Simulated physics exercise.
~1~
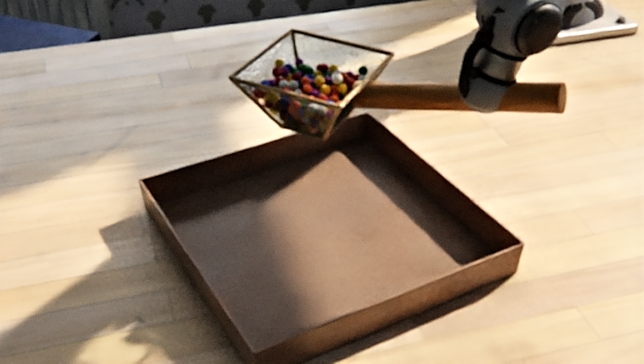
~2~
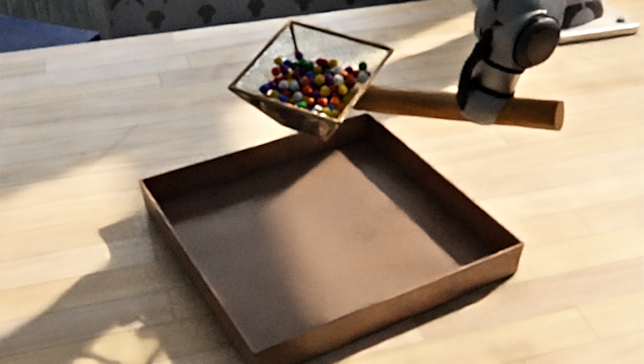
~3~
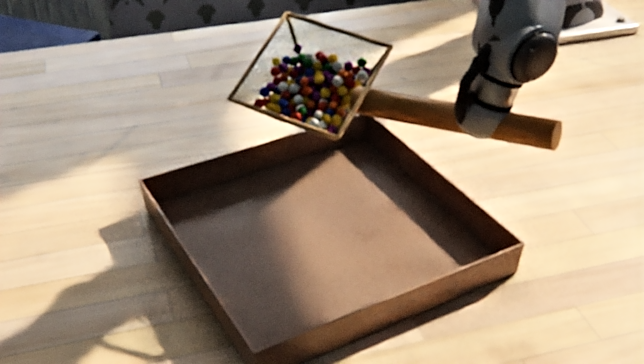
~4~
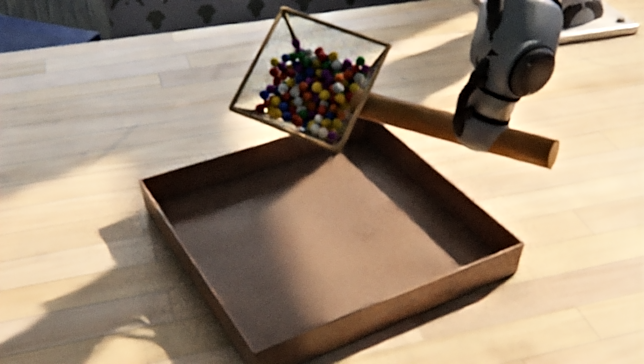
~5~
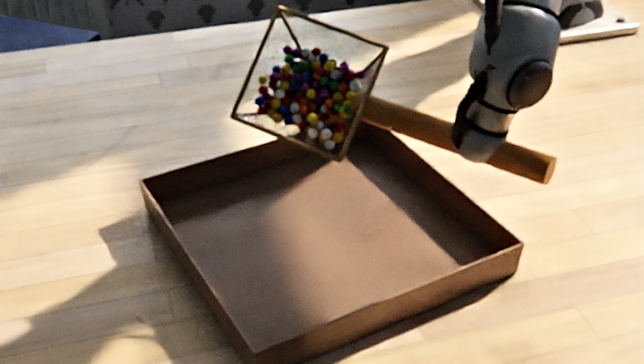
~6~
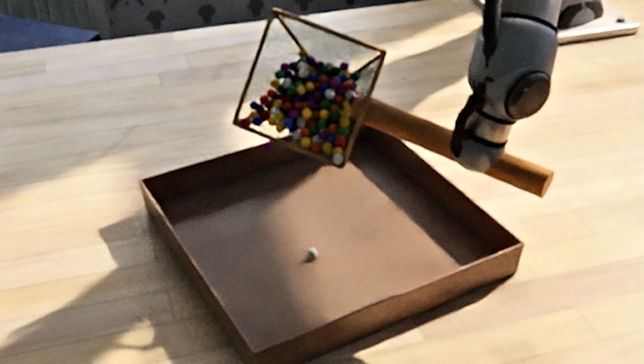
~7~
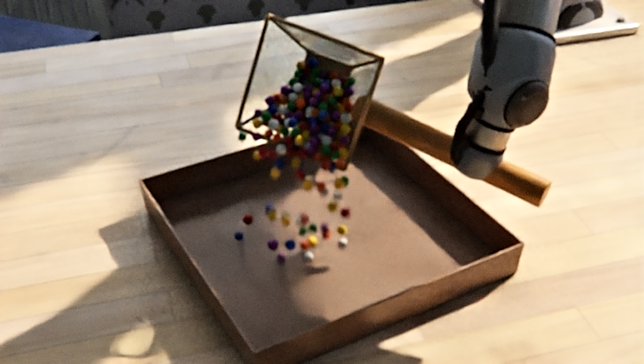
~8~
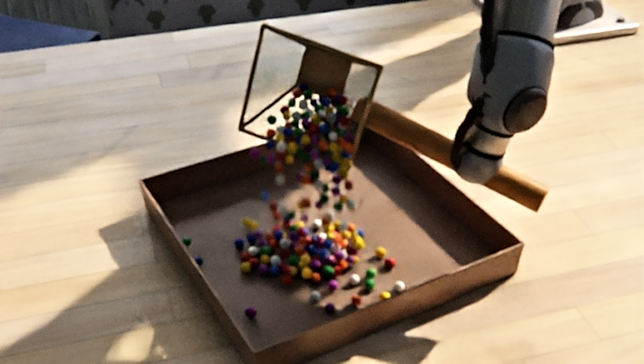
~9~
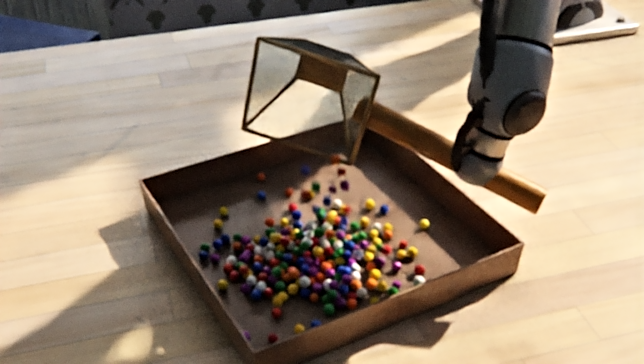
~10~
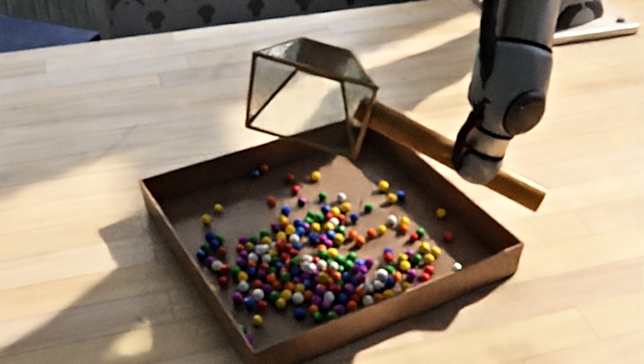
Robot arm tipping a clear-sided scoop over a brown tray, colourful beads pouring out and spreading inside, leaving the scoop empty.
